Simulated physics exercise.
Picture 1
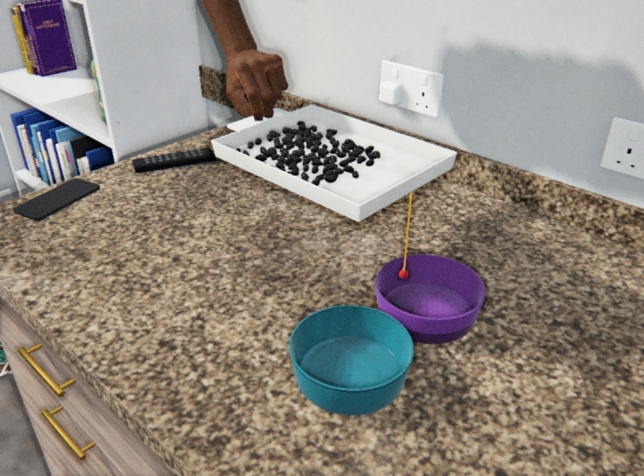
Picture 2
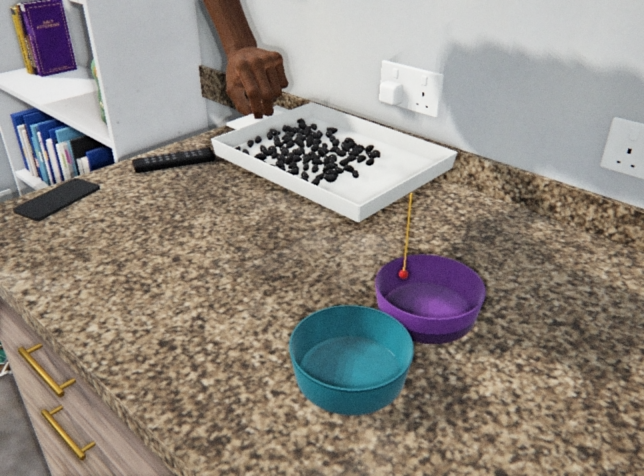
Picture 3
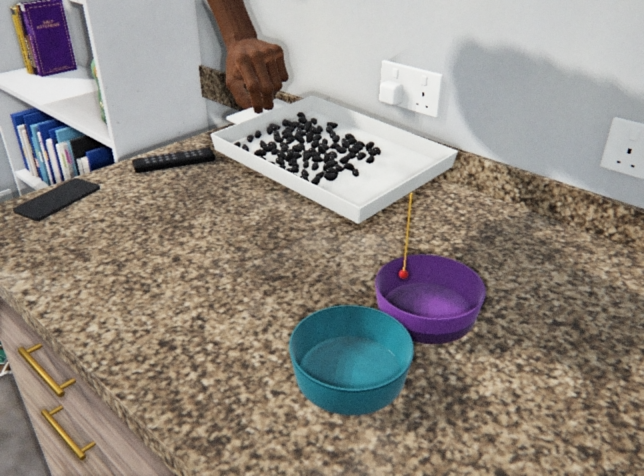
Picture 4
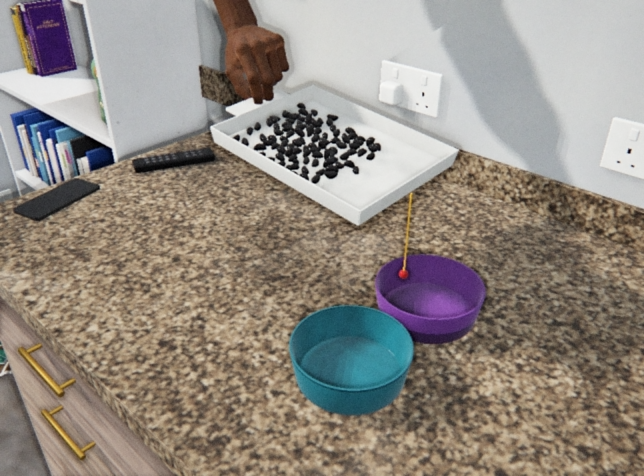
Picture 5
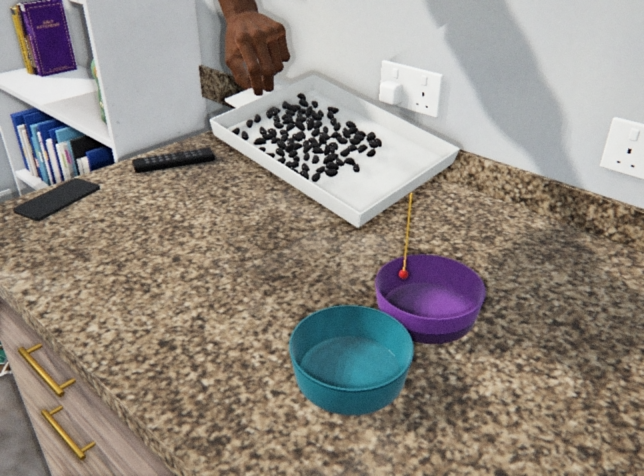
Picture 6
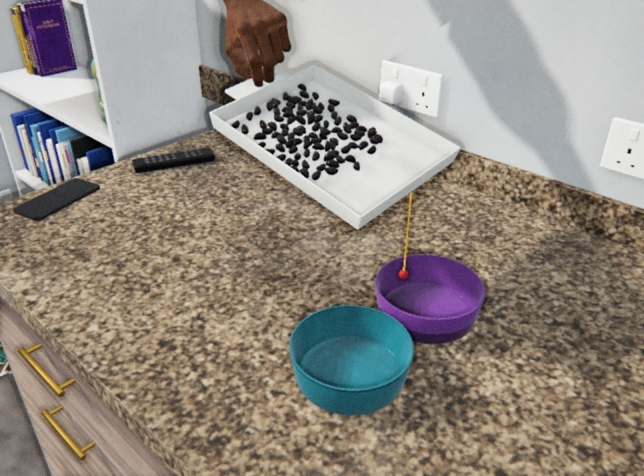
A brown-skinned hand reaches in at the far edge of a speckled brown kitchen counter, seen from above at an angle, beside a white rimmed tray of black beans. A teal dish and a purple dish sit in front, a red bead hanging on a yellow thread near the purple one. The hand rises slightly, the tray's back lifts and tilts a little, wall shadows shift, and the camera stays still.
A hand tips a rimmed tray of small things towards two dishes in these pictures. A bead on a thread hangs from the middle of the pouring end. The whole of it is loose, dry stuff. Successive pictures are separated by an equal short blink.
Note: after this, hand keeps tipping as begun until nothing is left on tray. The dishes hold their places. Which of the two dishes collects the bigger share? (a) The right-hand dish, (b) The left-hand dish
The answer is b.
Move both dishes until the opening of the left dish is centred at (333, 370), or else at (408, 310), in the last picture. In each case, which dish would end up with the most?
Try 1: The dish at right. Try 2: The dish at left.
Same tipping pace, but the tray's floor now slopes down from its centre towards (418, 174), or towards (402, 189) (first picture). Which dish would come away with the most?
Results - the dish on the right side first, the dish on the right side second.
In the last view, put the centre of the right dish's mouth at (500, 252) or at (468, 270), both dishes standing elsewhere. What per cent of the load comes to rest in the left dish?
Roughly 30 per cent, and 90 per cent.
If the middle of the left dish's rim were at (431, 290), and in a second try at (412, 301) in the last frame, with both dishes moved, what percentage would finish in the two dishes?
Well, you'd get about 20 per cent and then about 50 per cent.
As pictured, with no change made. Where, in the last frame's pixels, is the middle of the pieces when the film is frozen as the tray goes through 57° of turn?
(355, 182).
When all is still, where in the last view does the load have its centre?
About pixel (366, 356).
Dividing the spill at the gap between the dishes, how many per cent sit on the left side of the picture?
Roughly 60 in a hundred.
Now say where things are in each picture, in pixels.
The first picture shows corners of the pouring end at (359, 204) and (453, 152), level; middle of the load at (312, 156), black beans; left dish at (399, 388); right dish at (474, 320); bead on its thread at (404, 274).
The second picture shows corners of the pouring end at (359, 204) and (453, 152), level; middle of the load at (312, 154).
The third picture shows corners of the pouring end at (359, 206) and (454, 151), tipped barely, lowest at the left corner; middle of the load at (312, 151).
The fourth picture shows corners of the pouring end at (360, 209) and (455, 150), tipped a little, lowest at the left corner; middle of the load at (313, 146).
The fifth picture shows corners of the pouring end at (360, 212) and (456, 148), tipped a little, lowest at the left corner; middle of the load at (313, 141).
The sixth picture shows corners of the pouring end at (360, 214) and (457, 147), tipped a little, lowest at the left corner; middle of the load at (313, 136); left dish at (399, 388); right dish at (474, 320).
Soon after the last picture, tray tipped steeply; nearly all on the tray; a stray few in the air.
A little later, tray tipped right over; most on the tray; a small part in the left dish; a stray few outside both; a stray few in the air.
Later still, tray tipped past a quarter turn; about two thirds in the left dish; a small part in the right dish; about a quarter outside both.
At rest, tray tipped past a quarter turn; about two thirds in the left dish; a small part in the right dish; about a quarter outside both.
